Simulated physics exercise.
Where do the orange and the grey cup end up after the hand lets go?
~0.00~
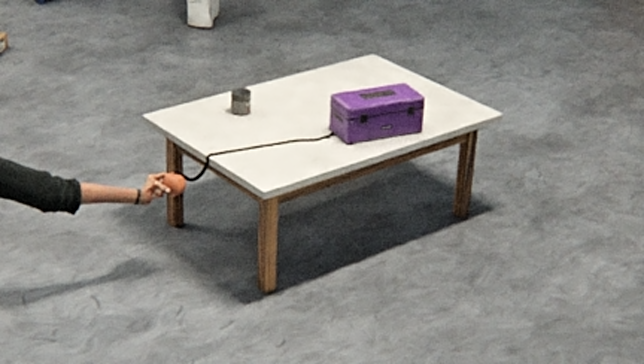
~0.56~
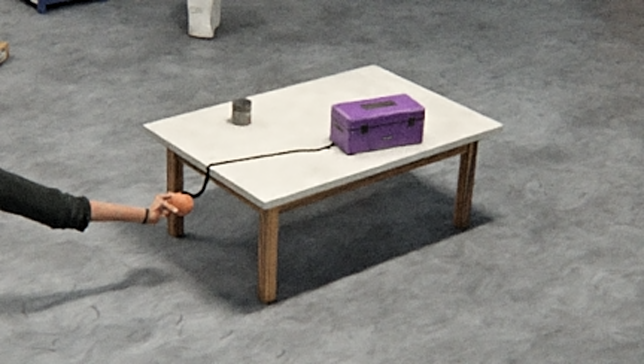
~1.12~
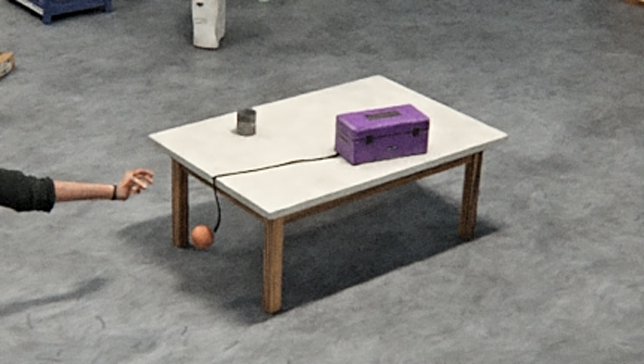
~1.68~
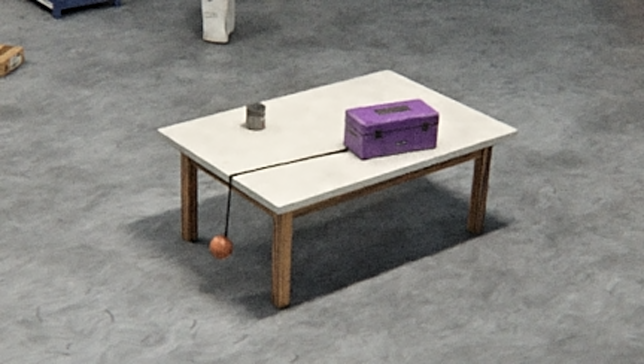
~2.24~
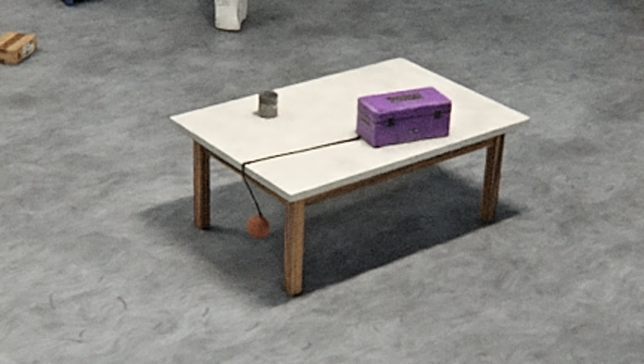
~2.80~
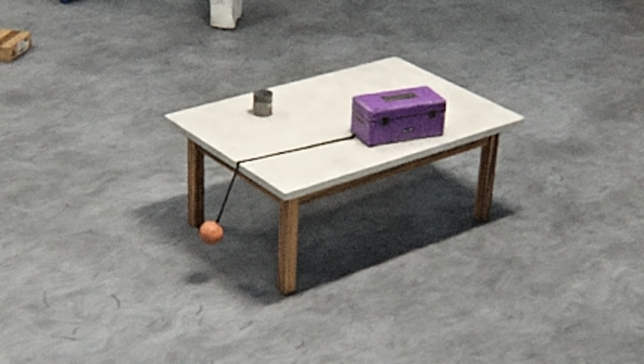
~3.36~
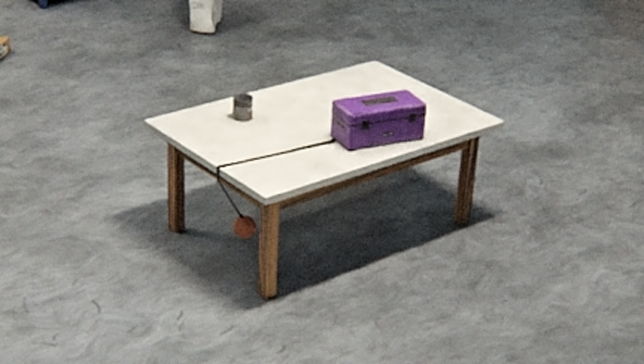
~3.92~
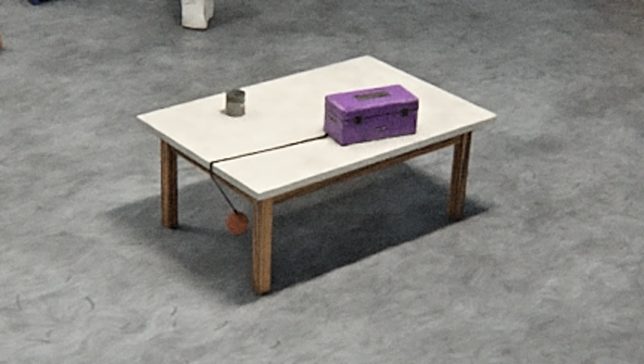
The orange ends up dangling in the air on its ribbon below the table edge, and the grey cup stays in its place on the tabletop.
